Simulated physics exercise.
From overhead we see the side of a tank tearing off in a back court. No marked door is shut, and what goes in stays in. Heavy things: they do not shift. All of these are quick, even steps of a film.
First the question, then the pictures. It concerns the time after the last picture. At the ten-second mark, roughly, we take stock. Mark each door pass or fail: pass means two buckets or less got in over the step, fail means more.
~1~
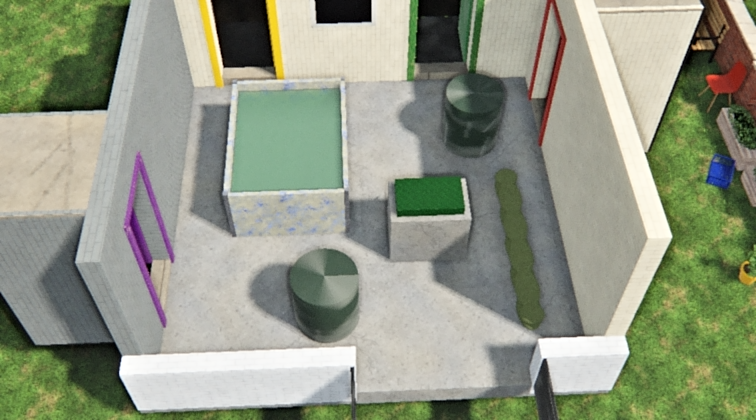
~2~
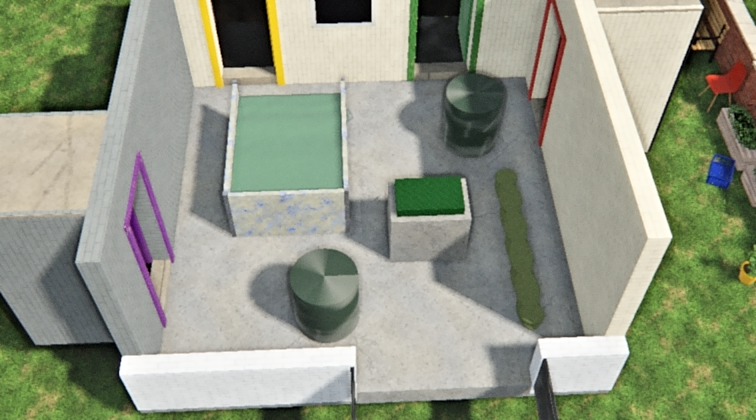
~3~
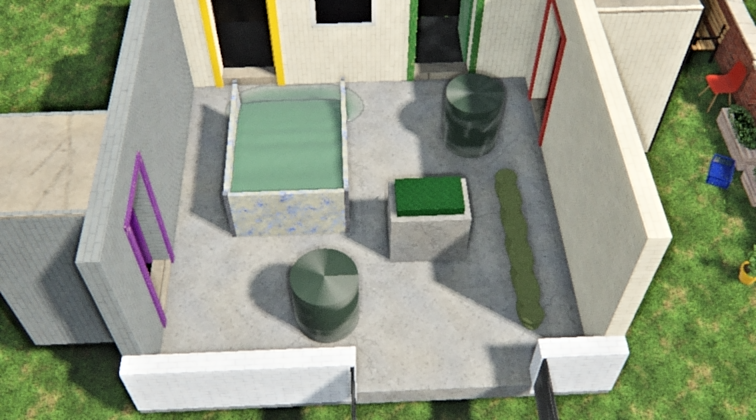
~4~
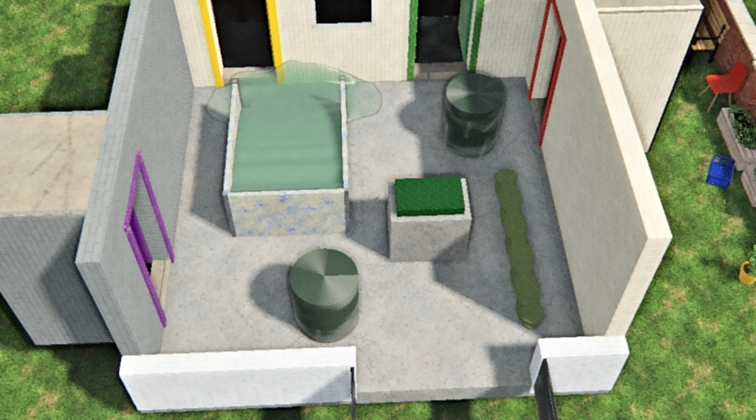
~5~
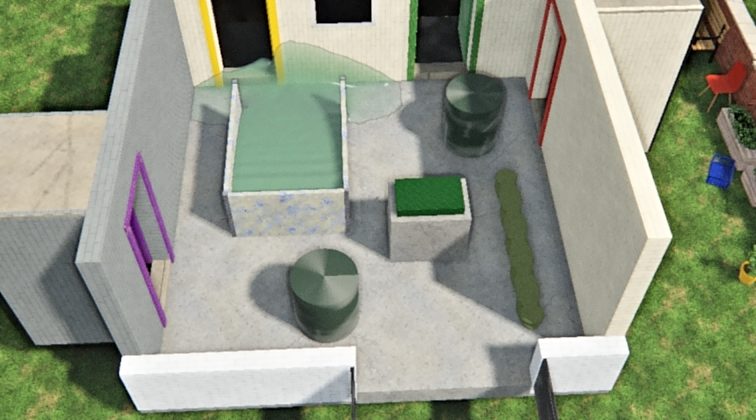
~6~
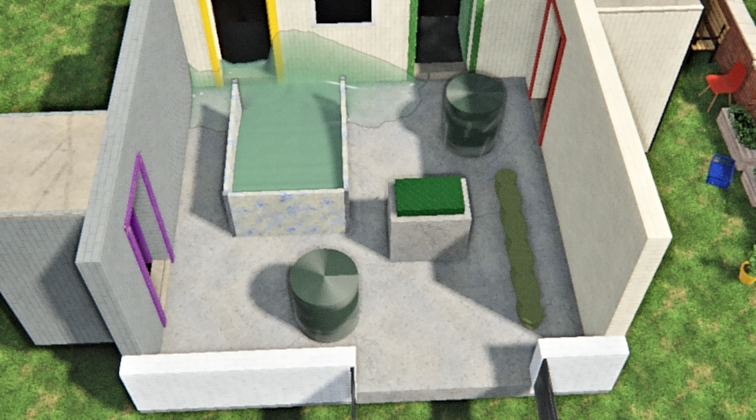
Yellow door - fail, red door - fail, purple door - pass, green door - pass.
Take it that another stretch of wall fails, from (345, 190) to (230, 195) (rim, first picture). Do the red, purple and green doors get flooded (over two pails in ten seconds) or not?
The red door tops the limit, the purple door tops the limit, the green door falls short.
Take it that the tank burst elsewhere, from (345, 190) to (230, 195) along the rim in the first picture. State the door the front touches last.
Answer - the green door.
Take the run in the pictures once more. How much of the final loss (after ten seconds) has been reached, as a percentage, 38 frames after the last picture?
Approximately 80 %.
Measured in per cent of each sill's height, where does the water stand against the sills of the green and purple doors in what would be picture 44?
Roughly 60 per cent, then 60 per cent.
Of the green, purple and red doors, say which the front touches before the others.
The door marked green.
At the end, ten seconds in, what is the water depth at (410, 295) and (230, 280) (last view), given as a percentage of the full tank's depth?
Roughly 6 in a hundred, then 6 in a hundred.
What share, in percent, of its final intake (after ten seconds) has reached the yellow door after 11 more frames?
Something like 80 in a hundred.
A moment on, water covers 25 % of the floor; the yellow door far over two buckets in, the red door wet at the sill, nothing in, the purple door not reached, the green door wet at the sill, nothing in.
Next, water covers 40 % of the floor; the yellow door far over two buckets in, the red door over two buckets in, the purple door wet at the sill, nothing in, the green door wet at the sill, nothing in.
Then, water covers 60 % of the floor; the yellow door far over two buckets in, the red door far over two buckets in, the purple door wet at the sill, nothing in, the green door wet at the sill, nothing in.
Later, water covers 90 % of the floor; the yellow door far over two buckets in, the red door far over two buckets in, the purple door wet at the sill, nothing in, the green door wet at the sill, nothing in.
In the end, water covers 95 % of the floor; the yellow door far over two buckets in, the red door far over two buckets in, the purple door wet at the sill, nothing in, the green door wet at the sill, nothing in.
